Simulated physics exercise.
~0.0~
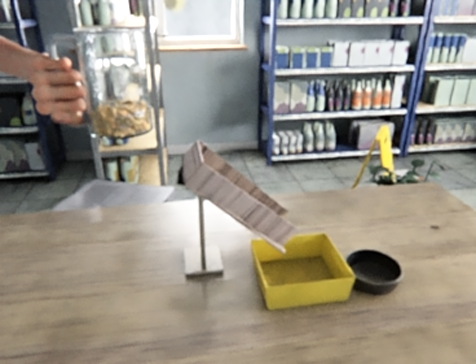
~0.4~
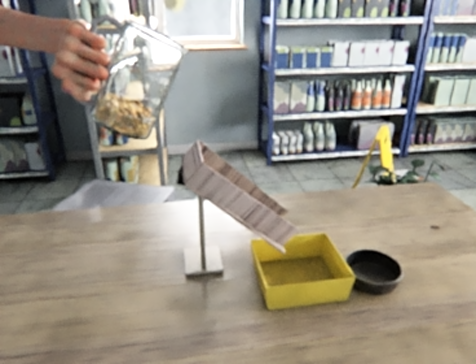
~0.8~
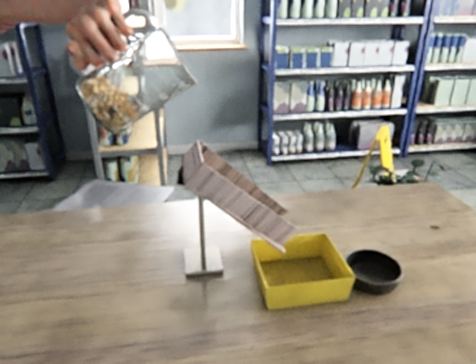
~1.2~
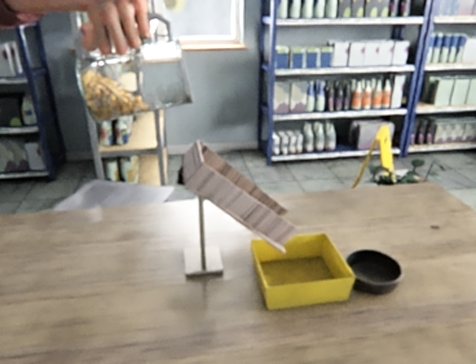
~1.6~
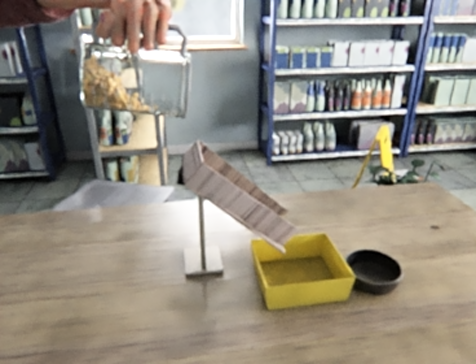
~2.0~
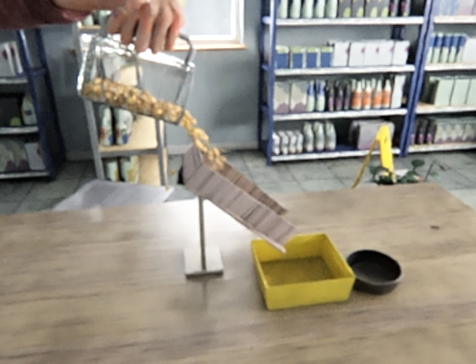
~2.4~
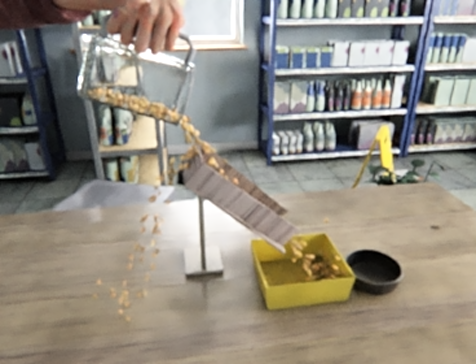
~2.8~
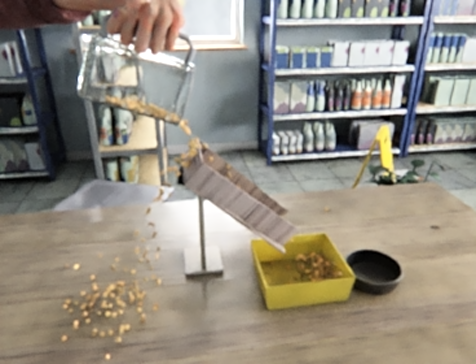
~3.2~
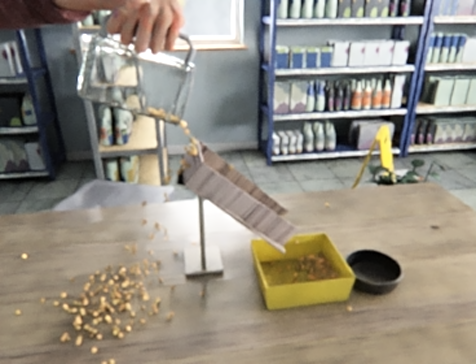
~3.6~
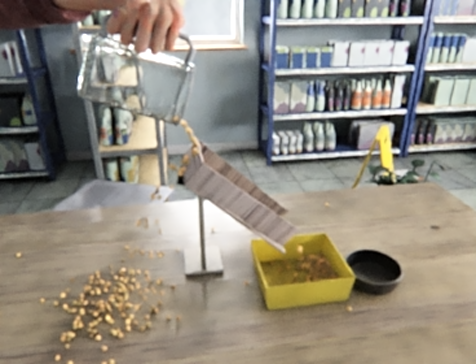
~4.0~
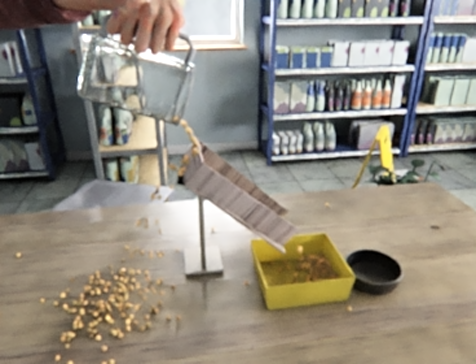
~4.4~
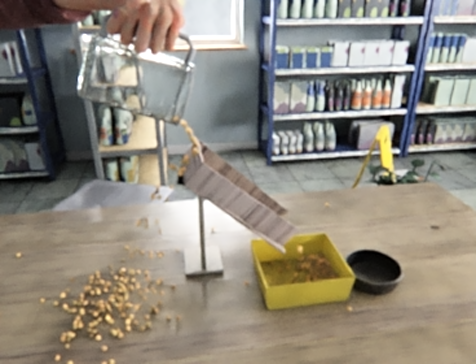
At the start, a hand holds a clear jug of small golden pieces at the upper left, above a wooden table where a sloping chute on a stand leads down to a yellow tin beside a black dish. The hand tips the jug onto its side over the chute's top. The pieces then pour out, some sliding down into the tin while others fall left of the stand and scatter across the table. The stream thins until the jug looks empty. It ends with pieces in the yellow tin, many strewn on the table, and the black dish empty.
